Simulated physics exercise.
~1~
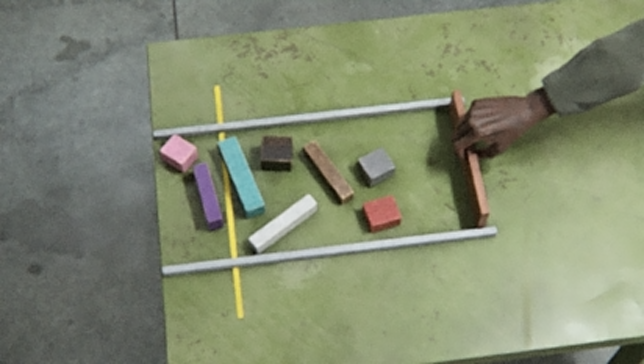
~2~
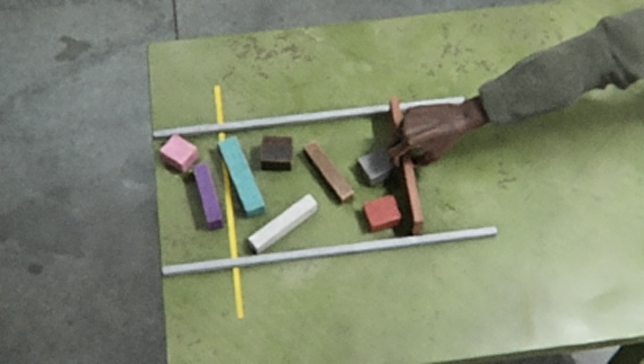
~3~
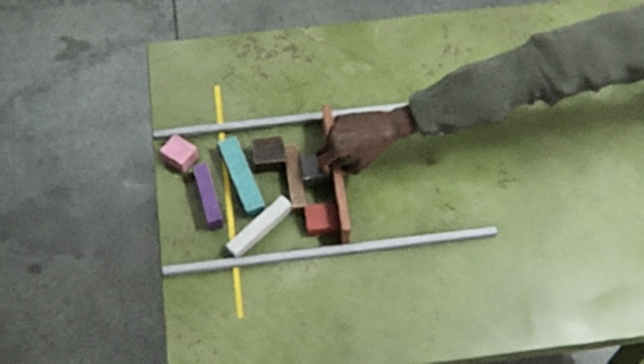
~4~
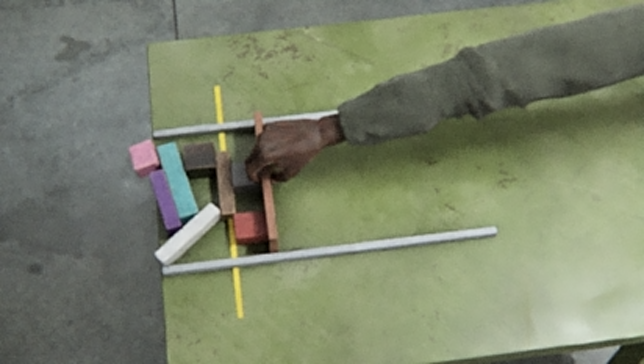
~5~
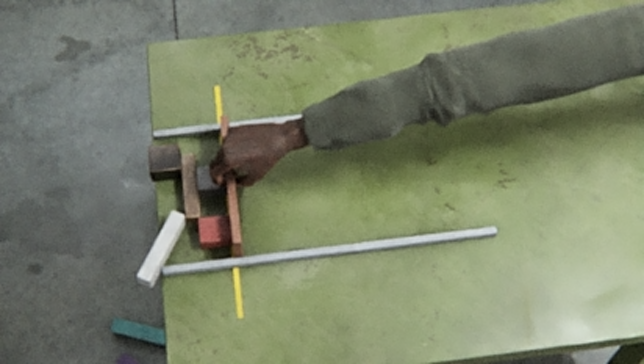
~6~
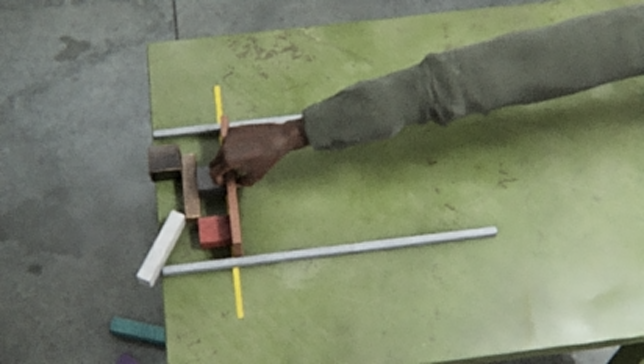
A hand slid an upright board leftward between two rails on a green table, bunching up the colorful blocks and bars until the pink block, purple bar and turquoise bar dropped off the end, then stopped at the yellow tape with the rest still up.
